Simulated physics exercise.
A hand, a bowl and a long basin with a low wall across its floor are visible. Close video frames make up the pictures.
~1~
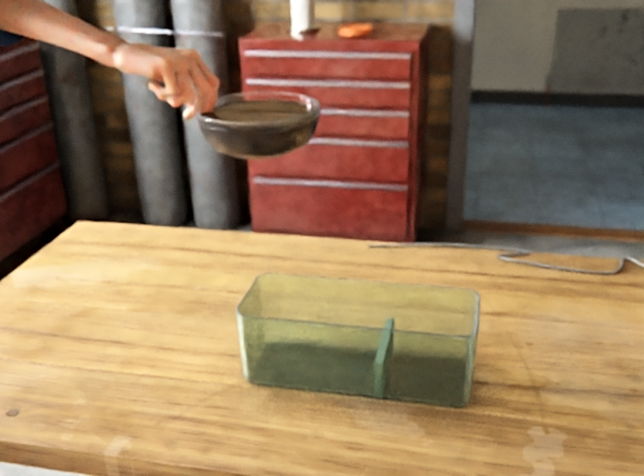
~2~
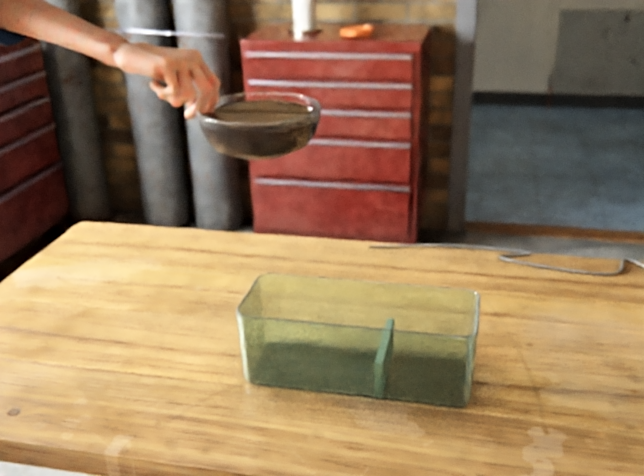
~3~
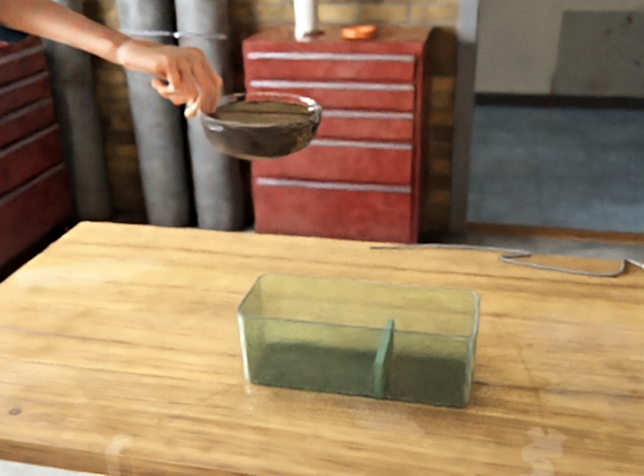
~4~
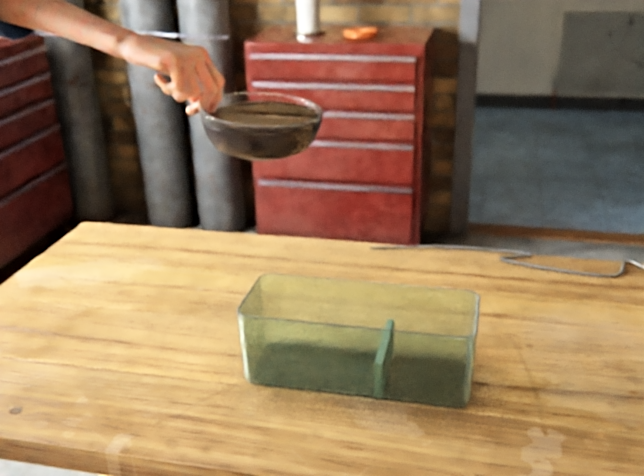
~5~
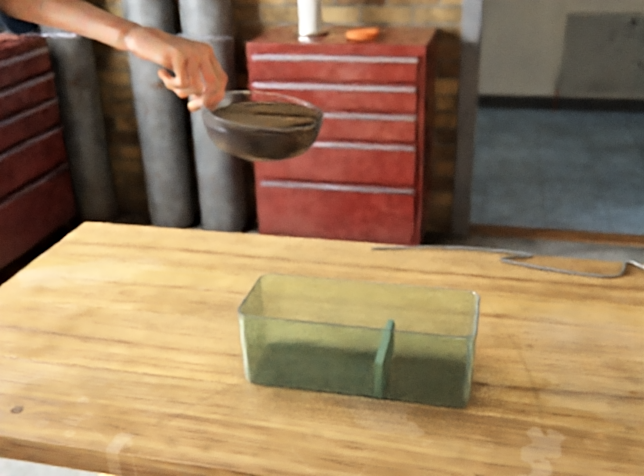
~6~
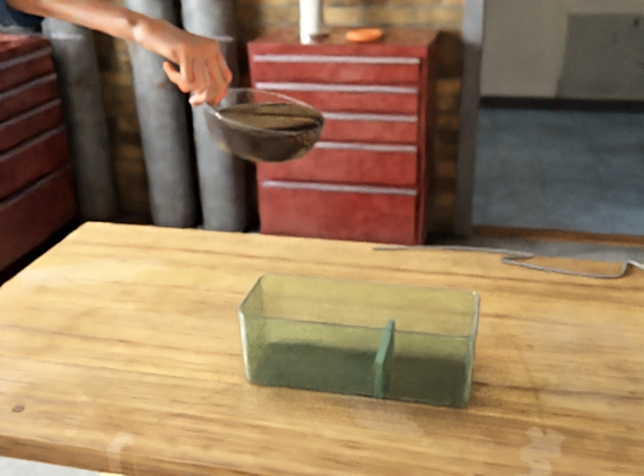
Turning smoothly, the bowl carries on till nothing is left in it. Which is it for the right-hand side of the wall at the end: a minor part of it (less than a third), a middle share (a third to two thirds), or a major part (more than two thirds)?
It holds a middle share.
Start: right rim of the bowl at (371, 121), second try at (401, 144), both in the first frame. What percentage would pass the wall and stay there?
First try: 85 percent; second try: 80 percent.
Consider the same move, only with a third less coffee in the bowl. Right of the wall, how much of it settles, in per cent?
I'd say roughly 25 percent.
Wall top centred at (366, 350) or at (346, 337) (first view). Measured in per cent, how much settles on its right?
Near 65 % and 85 %.
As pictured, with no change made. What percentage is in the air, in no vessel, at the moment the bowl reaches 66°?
Some 50 per cent.
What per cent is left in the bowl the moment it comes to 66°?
Near 25 per cent.
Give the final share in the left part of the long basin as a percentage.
Close to 45 percent.
A moment on, the bowl is tipped part way and 25 per cent is still to pour, 8 is left of the wall and 15 right of it.
Next, the bowl is tipped right over and 0 per cent is still to pour, 39 is left of the wall and 51 right of it.
Then the bowl is tipped right over and 0 per cent is still to pour, 45 is left of the wall and 52 right of it.
Later the bowl is tipped right over and 0 per cent is still to pour, 45 is left of the wall and 52 right of it.
At rest 45 per cent lies left of the wall, 52 right of it and 4 outside.
